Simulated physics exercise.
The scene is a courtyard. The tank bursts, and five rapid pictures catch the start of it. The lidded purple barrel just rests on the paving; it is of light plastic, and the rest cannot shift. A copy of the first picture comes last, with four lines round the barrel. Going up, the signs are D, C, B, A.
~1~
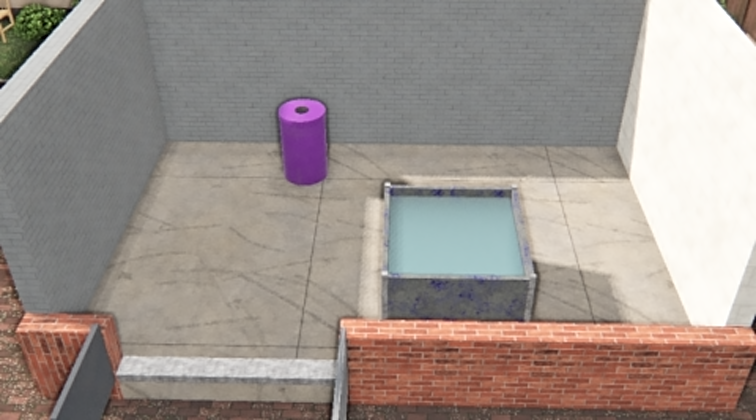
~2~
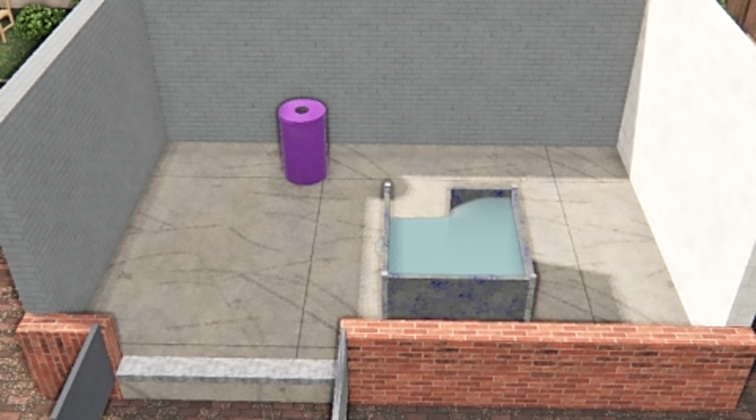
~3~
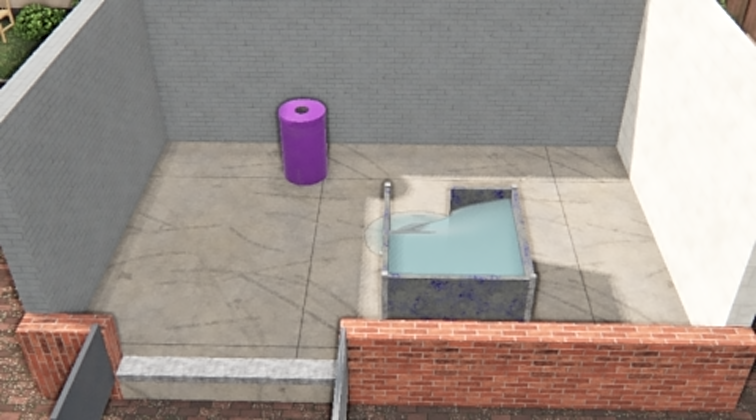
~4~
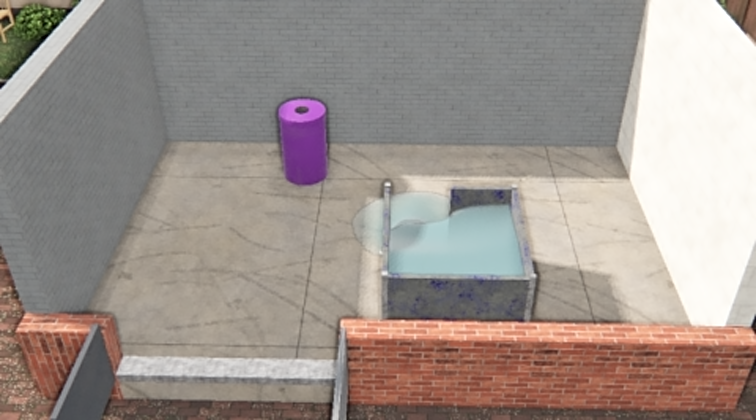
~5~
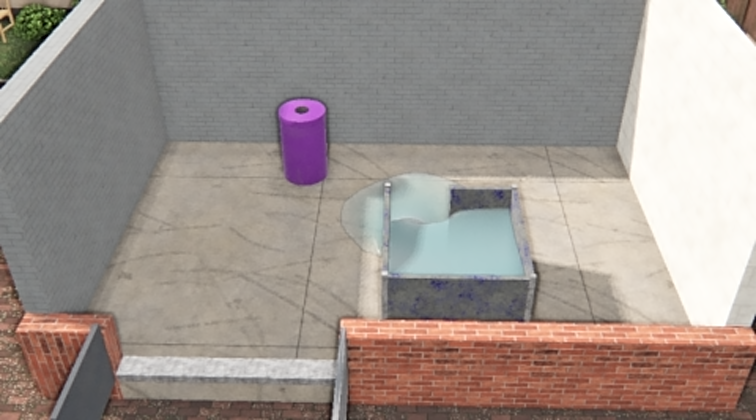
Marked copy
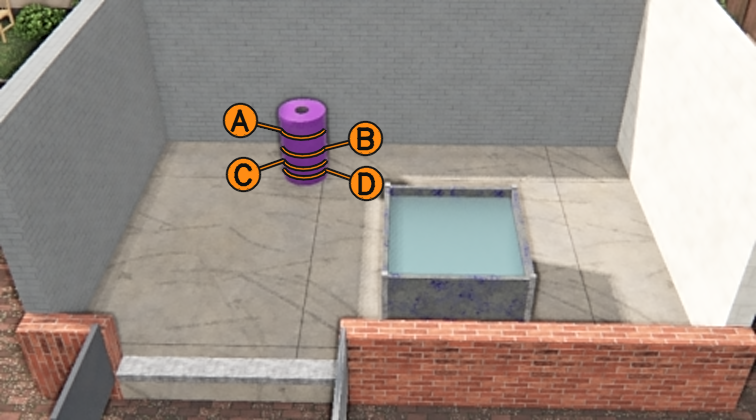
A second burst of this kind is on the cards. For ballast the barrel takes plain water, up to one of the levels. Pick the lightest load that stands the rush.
C will do.
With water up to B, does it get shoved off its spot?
No, that is safe.
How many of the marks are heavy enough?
Three of them.
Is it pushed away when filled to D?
Yes, that goes wrong.
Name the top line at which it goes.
D it is.
On the marked copy, A at (300, 138); B at (302, 156); C at (303, 169); D at (303, 177); from the bottom up D, C, B, A.
If A is chosen, it does not move.
If B is chosen, it does not move.
If C is chosen, it does not move.
If D is chosen, it is pushed about twice its own width away.
